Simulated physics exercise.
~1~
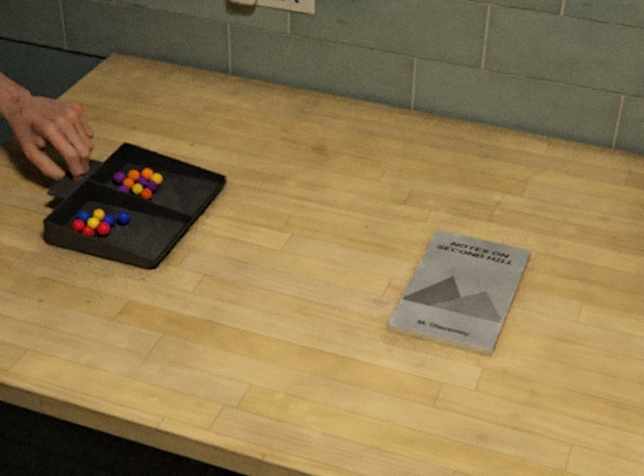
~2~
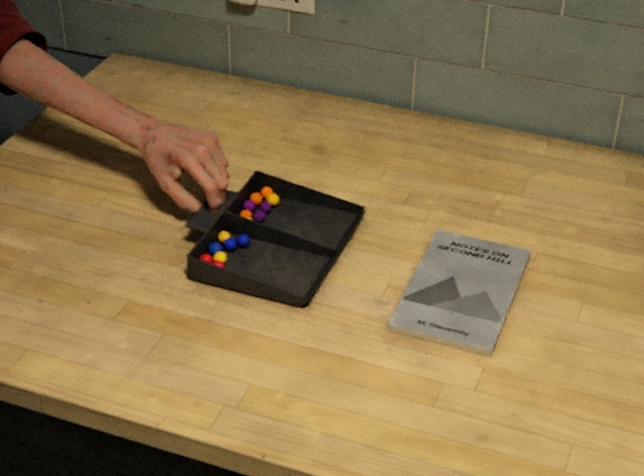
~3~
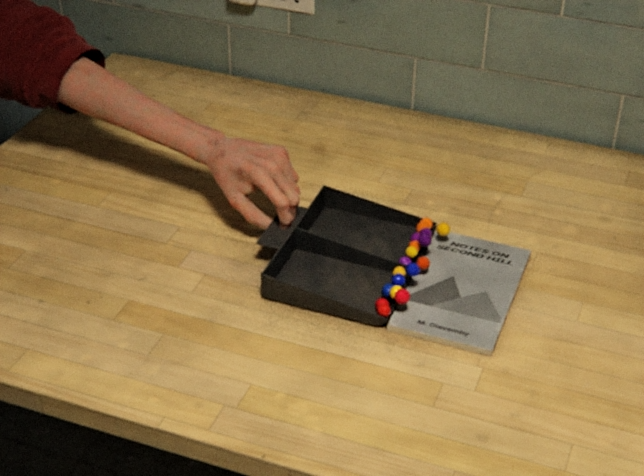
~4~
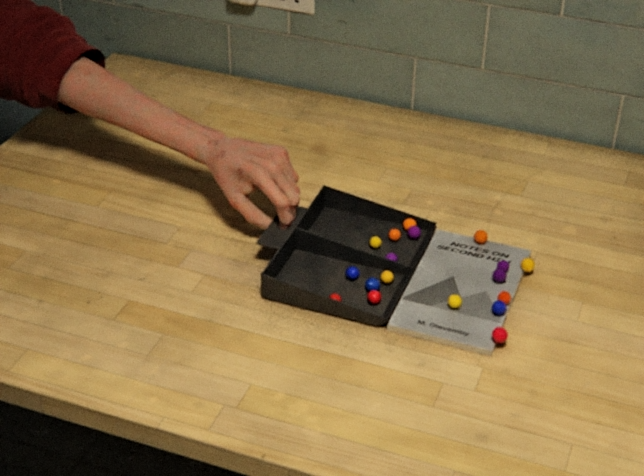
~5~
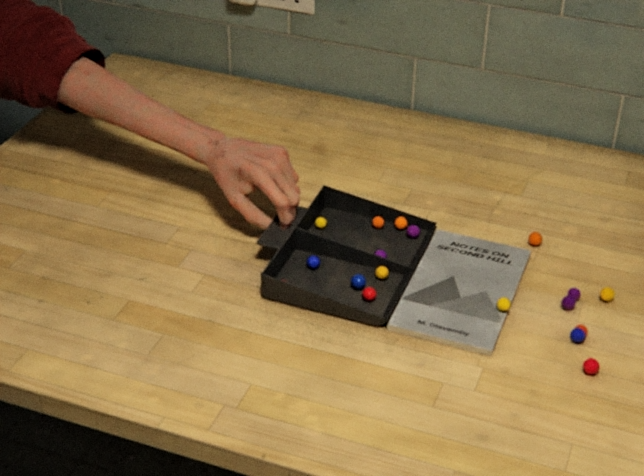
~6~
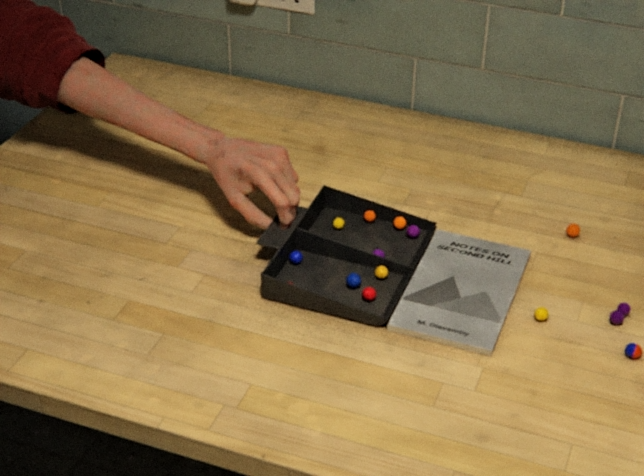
In this clip, a hand pushes a divided black tray of colourful balls rightward along a wooden table until it stops against a thin grey book. The balls surge forward, and some from both compartments spill over the book and roll right, while others stay inside.
